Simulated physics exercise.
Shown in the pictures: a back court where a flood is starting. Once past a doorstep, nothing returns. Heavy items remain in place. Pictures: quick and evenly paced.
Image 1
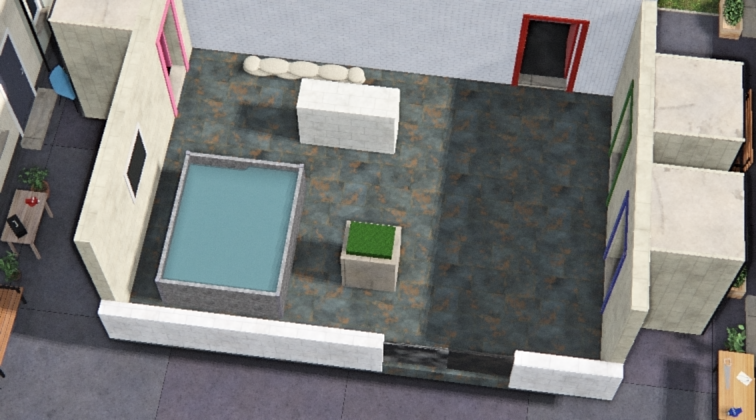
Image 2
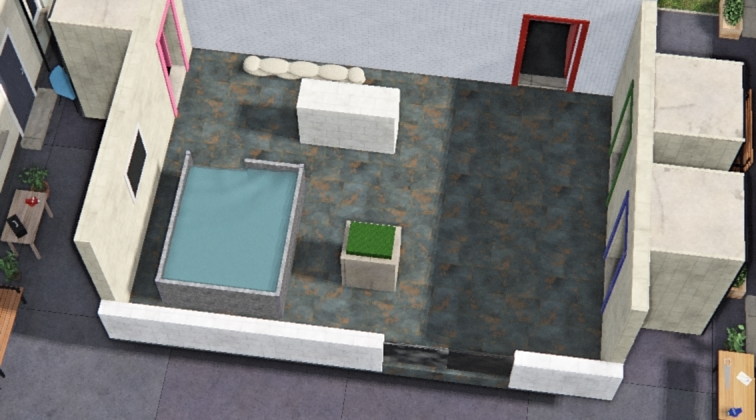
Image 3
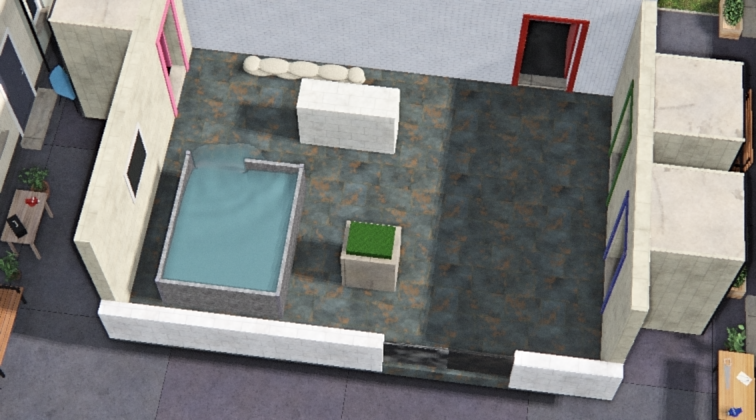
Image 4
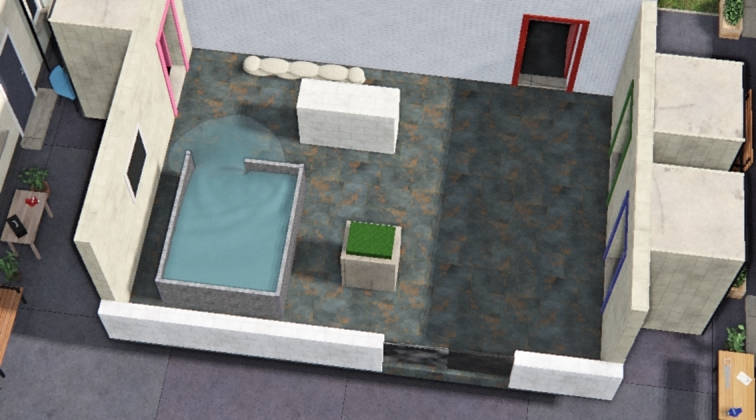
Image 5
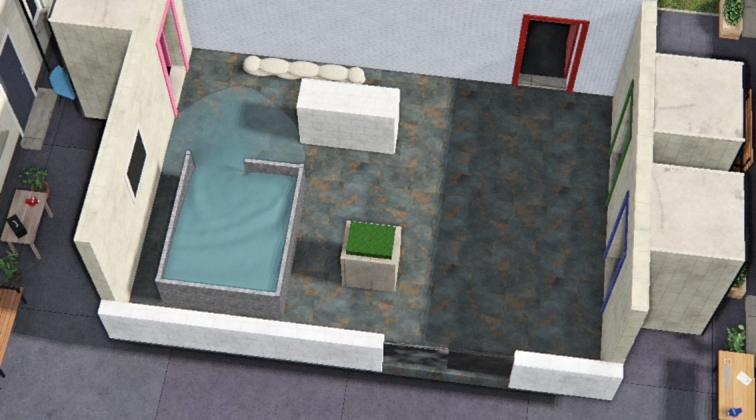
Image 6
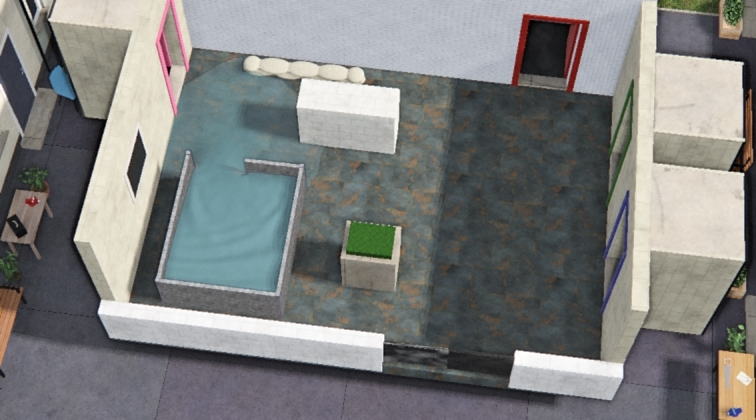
Water poured out through a gap in the far side of the grey-walled tank and spread in a thin, rippling sheet across the dark floor, reaching back toward the pale sandbags by the wall.
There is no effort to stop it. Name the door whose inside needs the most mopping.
Pink.
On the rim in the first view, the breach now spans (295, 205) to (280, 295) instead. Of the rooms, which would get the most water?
Most of it gets in at the red one.
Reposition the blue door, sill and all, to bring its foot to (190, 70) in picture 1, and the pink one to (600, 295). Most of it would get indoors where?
That would be the blue door.
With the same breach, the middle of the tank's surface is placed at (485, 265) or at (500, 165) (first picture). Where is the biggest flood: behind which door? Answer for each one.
Taking them in turn, I'd say the door marked red and then the one in red.
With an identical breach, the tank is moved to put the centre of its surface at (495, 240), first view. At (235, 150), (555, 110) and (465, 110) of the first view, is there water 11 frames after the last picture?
Point by point, the spots are not hit, hit and hit.
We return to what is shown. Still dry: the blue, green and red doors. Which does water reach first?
That'd be the red one, I think.
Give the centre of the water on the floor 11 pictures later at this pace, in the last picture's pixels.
Near (245, 181).
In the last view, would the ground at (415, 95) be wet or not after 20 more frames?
From what I can tell, that place ends up soaked.
A moment on, water covers 20 % of the floor; blue door not reached, red door not reached, green door not reached, pink door wet at the sill, nothing in.
Next, water covers 25 % of the floor; blue door not reached, red door not reached, green door not reached, pink door a trickle in.
Then, water covers 40 % of the floor; blue door not reached, red door wet at the sill, nothing in, green door not reached, pink door a lot in.
Later, water covers 65 % of the floor; blue door wet at the sill, nothing in, red door a trickle in, green door wet at the sill, nothing in, pink door a lot in.
In the end, water covers 90 % of the floor; blue door wet at the sill, nothing in, red door some in, green door wet at the sill, nothing in, pink door a lot in; the pink door has let in the most.
